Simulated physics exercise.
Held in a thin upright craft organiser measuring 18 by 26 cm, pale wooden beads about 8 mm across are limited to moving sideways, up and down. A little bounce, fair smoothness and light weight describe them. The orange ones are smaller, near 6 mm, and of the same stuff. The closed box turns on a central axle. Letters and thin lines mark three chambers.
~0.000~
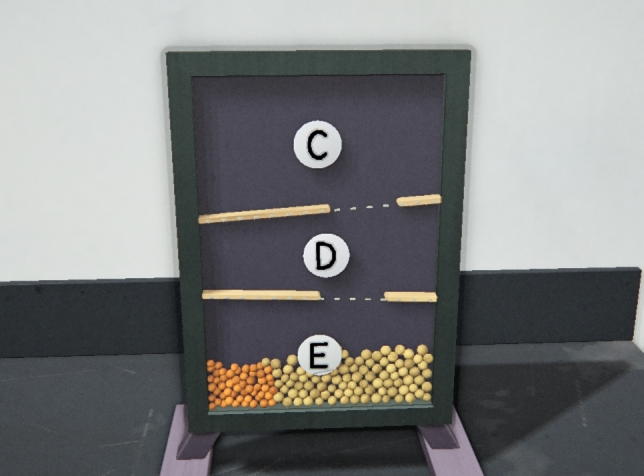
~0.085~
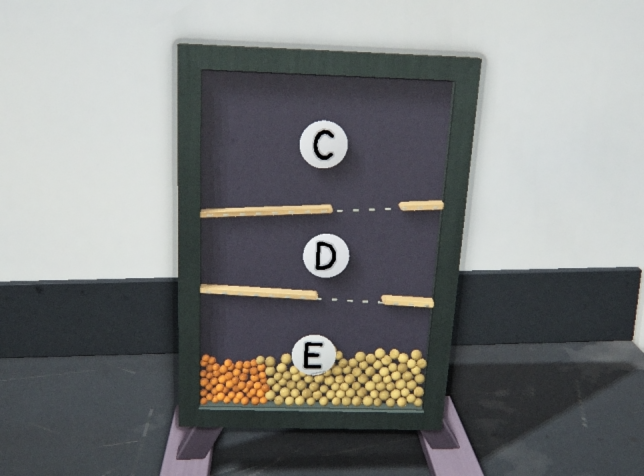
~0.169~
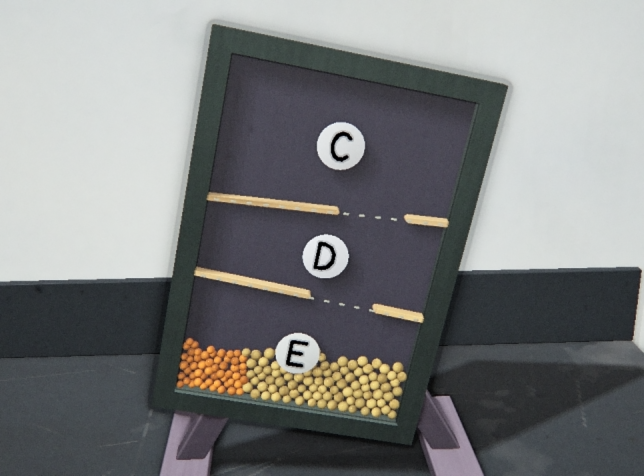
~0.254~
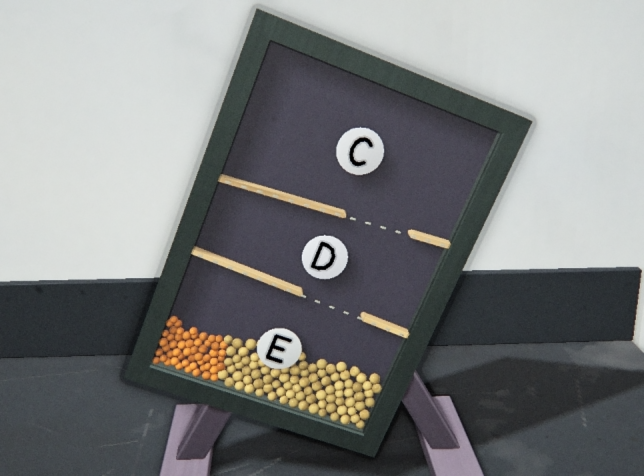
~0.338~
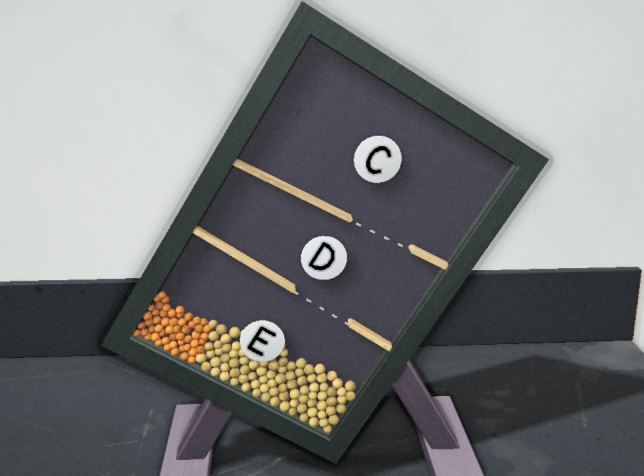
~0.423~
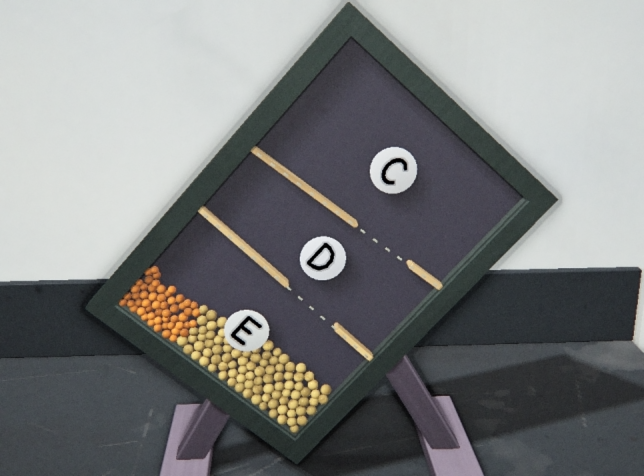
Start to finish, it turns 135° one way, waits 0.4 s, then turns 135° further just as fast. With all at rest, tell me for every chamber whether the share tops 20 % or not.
Chamber C: Tops it; chamber D: Tops it; chamber E: Does not top it.
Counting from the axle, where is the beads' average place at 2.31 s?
Offset: Approx. 6 cm left, 2 cm below.
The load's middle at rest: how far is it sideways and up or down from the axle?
Some 5 cm left and 7 cm below.
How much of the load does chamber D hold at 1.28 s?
It comes to roughly 30 %.
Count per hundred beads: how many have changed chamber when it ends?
Roughly 95 per cent.
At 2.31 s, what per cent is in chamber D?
30 %.
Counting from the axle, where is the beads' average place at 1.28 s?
Position estimate: Left 7 cm, below 2 cm.
After 1.28 s, it stands 135° clockwise; the beads' middle is 7 cm left of and 2 cm below the centre; C 10 %, D 30 %, E 60 %.
After 2.31 s, it has come round 202° clockwise; the beads' middle is 6 cm left of and 2 cm below the centre; C 45 %, D 30 %, E 20 %.
After 2.95 s, it has come round 270° clockwise; the beads' middle is 6 cm left of and 6 cm below the centre; C 65 %, D 30 %, E 5 %.
Settled by 3.9 s, it has come round 270° clockwise; C 65 %, D 30 %, E 5 %.
